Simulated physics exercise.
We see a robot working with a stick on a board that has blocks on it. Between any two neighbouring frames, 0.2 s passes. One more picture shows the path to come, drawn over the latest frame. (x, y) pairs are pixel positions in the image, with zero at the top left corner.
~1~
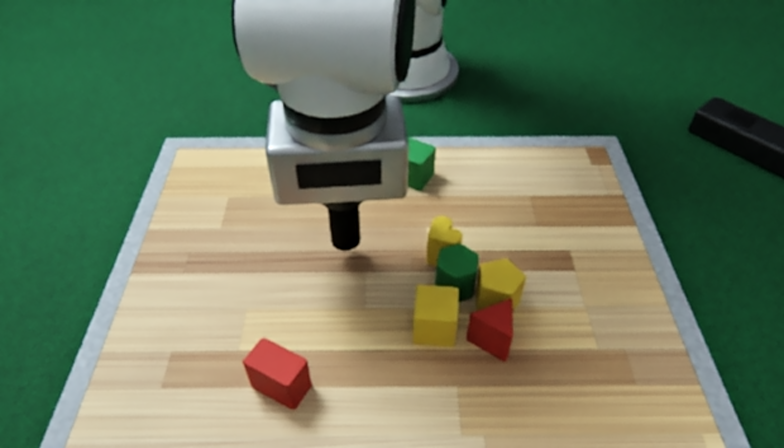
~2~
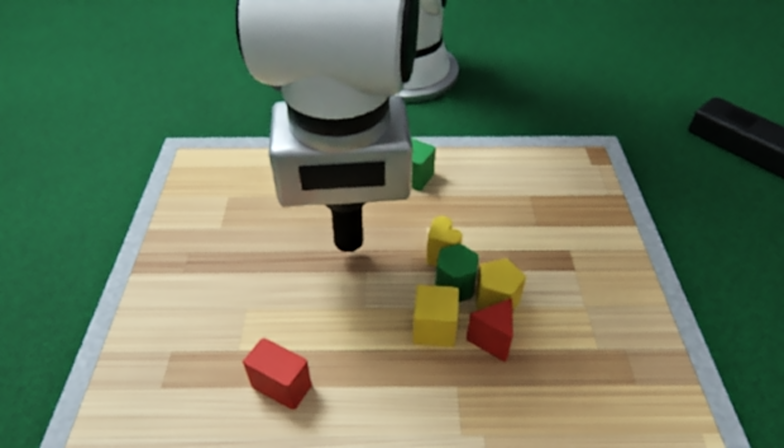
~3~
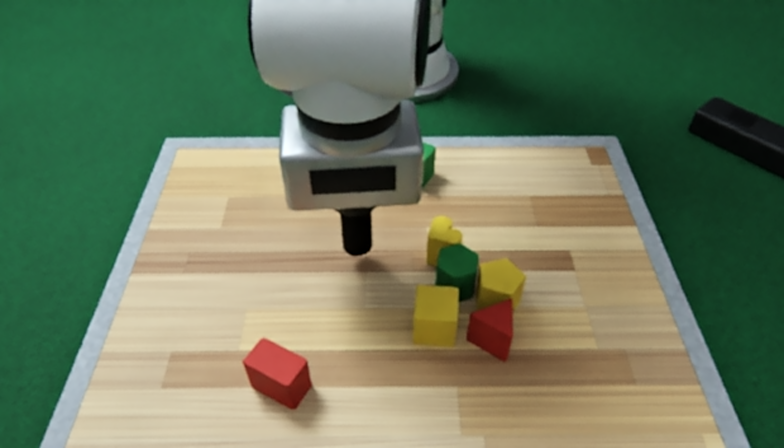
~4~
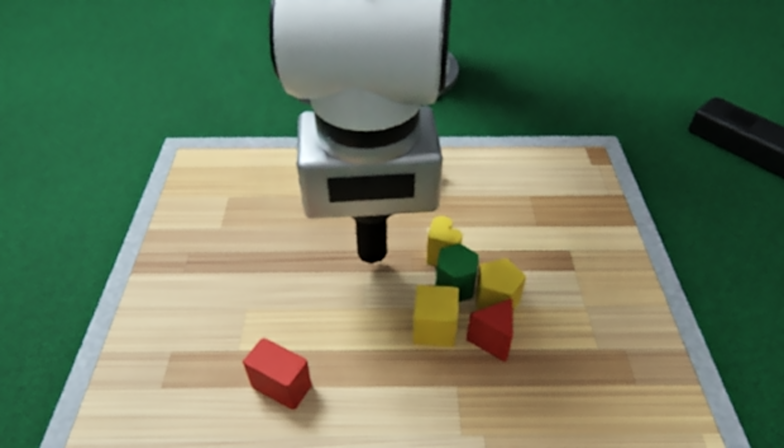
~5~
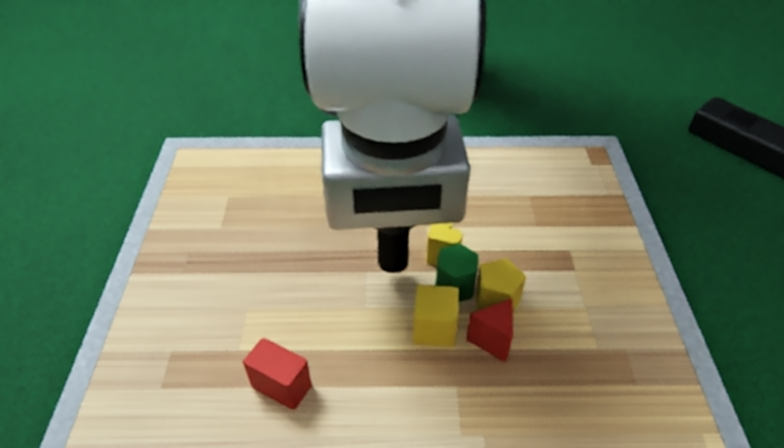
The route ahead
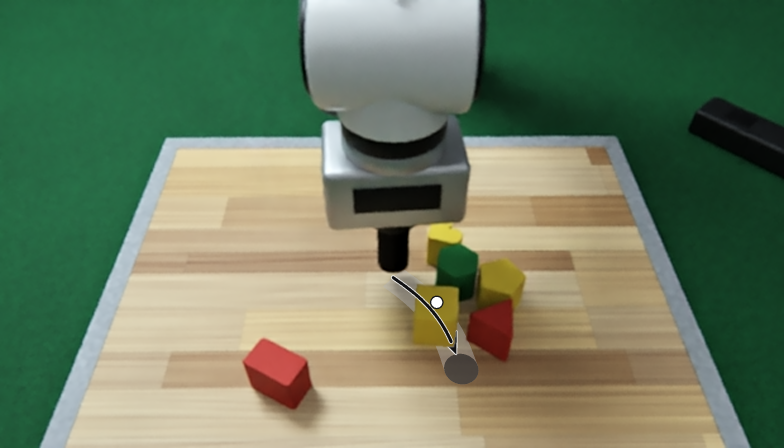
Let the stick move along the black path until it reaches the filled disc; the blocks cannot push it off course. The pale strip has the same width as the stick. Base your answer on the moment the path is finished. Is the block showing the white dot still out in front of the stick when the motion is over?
Short answer: Yes.
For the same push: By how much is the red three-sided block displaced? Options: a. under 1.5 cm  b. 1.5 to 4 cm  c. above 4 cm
My answer is option a.
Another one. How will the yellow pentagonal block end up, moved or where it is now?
The block in question stays where it was by the end.
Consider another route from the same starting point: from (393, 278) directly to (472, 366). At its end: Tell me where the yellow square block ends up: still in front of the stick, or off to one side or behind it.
It is still ahead of the stick.
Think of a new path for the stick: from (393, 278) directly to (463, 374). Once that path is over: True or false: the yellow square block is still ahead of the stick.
The statement is true.
The line goes from (393, 278) through (423, 301) and (446, 331) to (461, 369); the dot is on the yellow square block.
What follows on the original path. One third of the way, stick (424, 286); yellow square block (438, 306).
Two thirds of the way, stick (448, 317); yellow square block (458, 339); red three-sided block (504, 319), turned 25° anticlockwise.
At the end, stick (464, 354); yellow square block (476, 380); green six-sided block unmoved; red three-sided block (506, 320), turned 40° anticlockwise; yellow pentagonal block unmoved.
